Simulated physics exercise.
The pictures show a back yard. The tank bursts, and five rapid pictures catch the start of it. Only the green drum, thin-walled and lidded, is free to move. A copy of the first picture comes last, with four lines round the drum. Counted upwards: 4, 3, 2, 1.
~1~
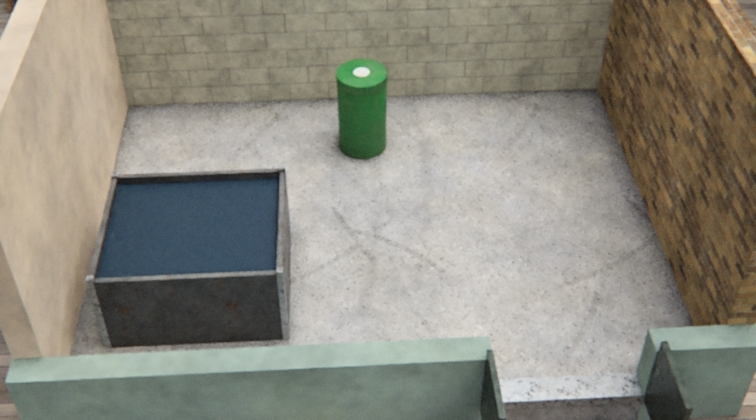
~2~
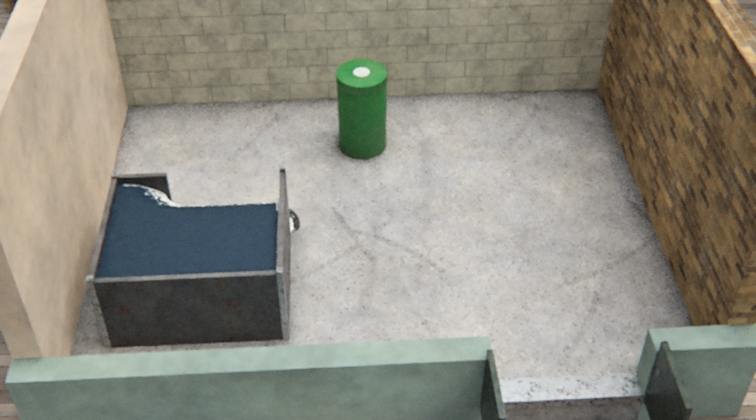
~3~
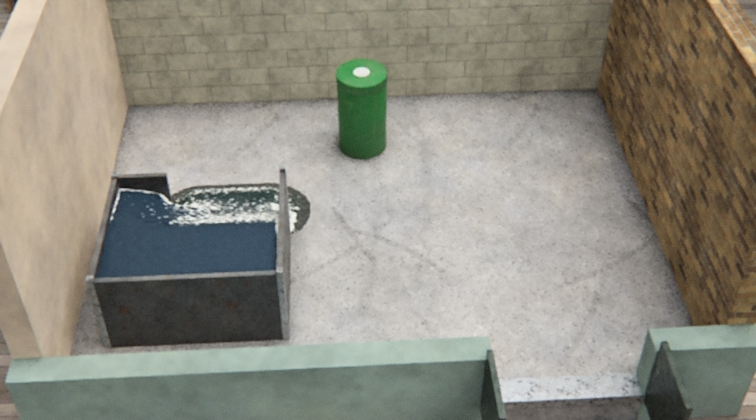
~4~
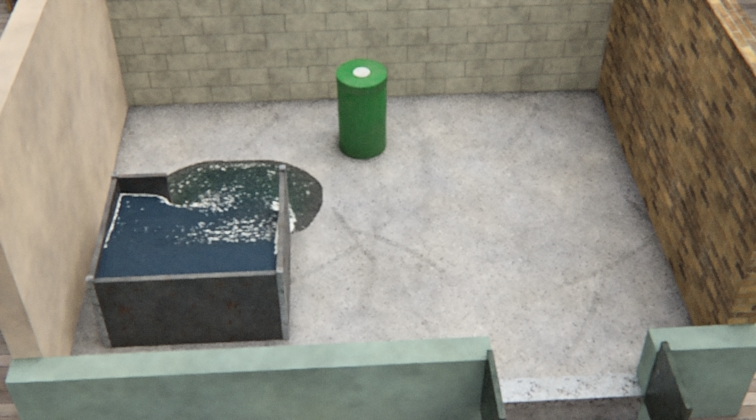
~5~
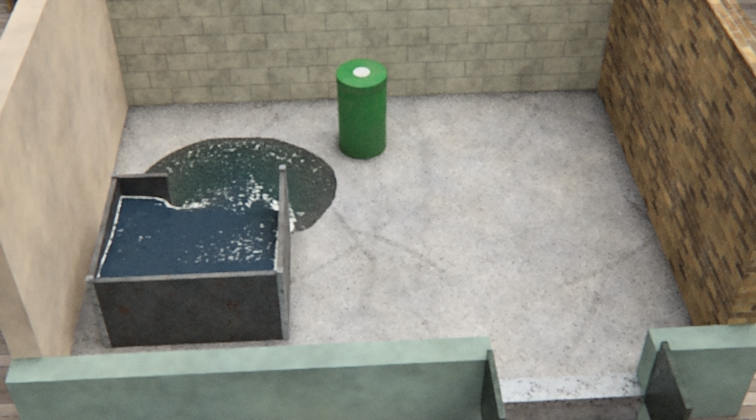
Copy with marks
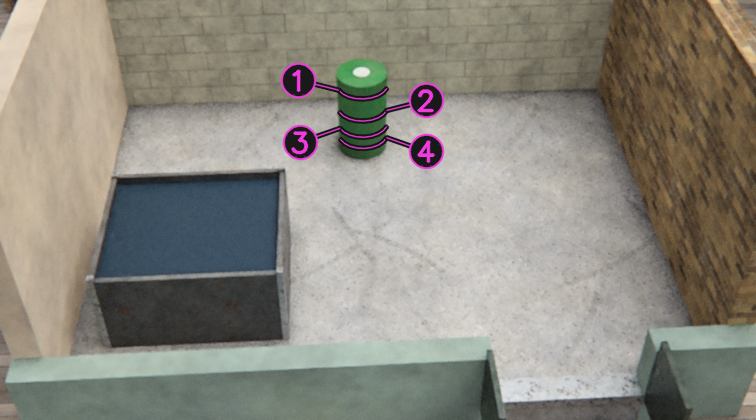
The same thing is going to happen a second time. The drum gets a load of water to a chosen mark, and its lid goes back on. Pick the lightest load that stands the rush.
Use line 3.
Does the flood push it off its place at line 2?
No, not at all.
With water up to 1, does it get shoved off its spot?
No, not at all.
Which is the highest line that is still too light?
That is line 4.
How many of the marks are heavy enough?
Three of the four.
In magenta, 1 at (363, 98); 2 at (363, 121); 3 at (364, 137); 4 at (364, 148); from the bottom up 4, 3, 2, 1.
If 1 is chosen, it does not move.
If 2 is chosen, it does not move.
If 3 is chosen, it does not move.
If 4 is chosen, it is pushed about twice its own width away.
